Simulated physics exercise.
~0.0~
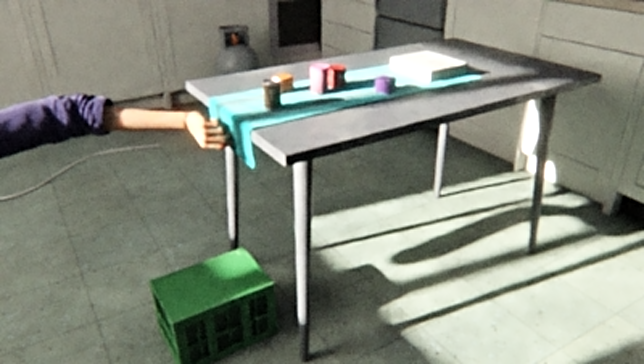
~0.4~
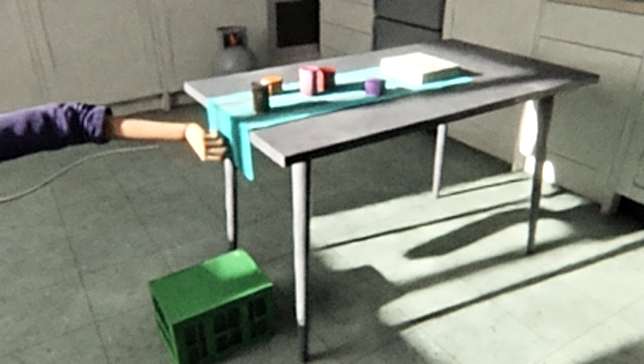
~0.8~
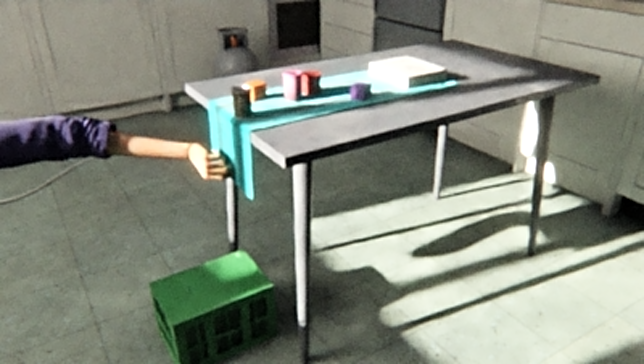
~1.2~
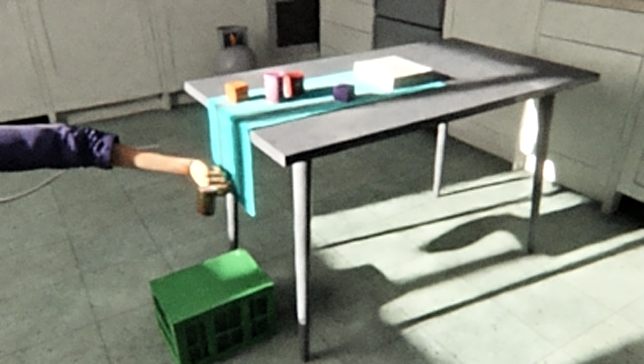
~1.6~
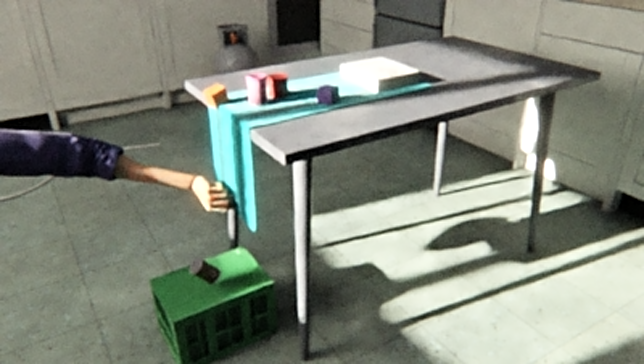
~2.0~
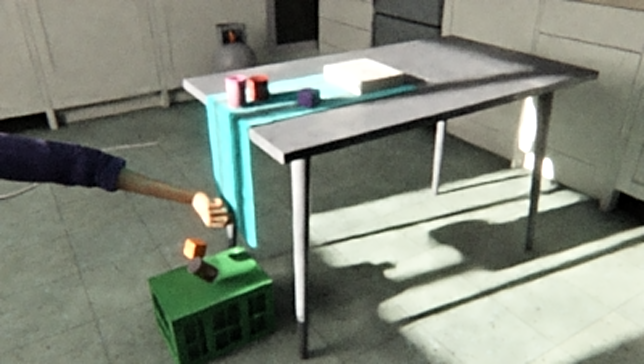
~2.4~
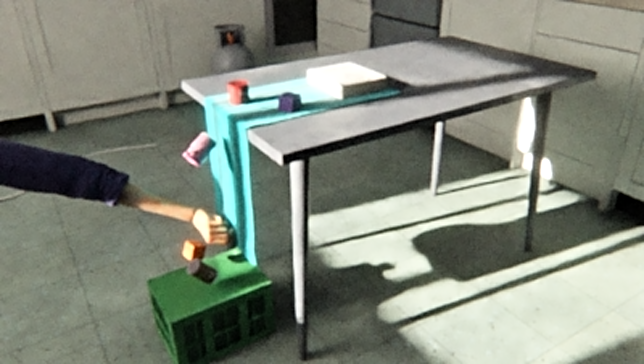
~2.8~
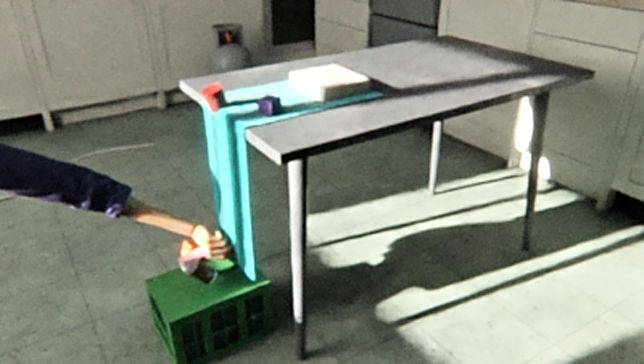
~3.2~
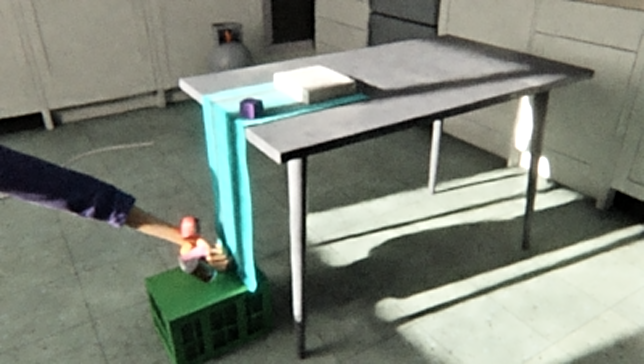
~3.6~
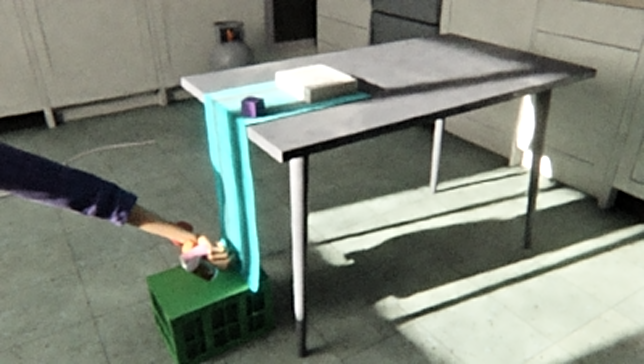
Kitchen table, a hand drawing a turquoise cloth down to a green crate, four small objects dropping, purple cube staying on top.
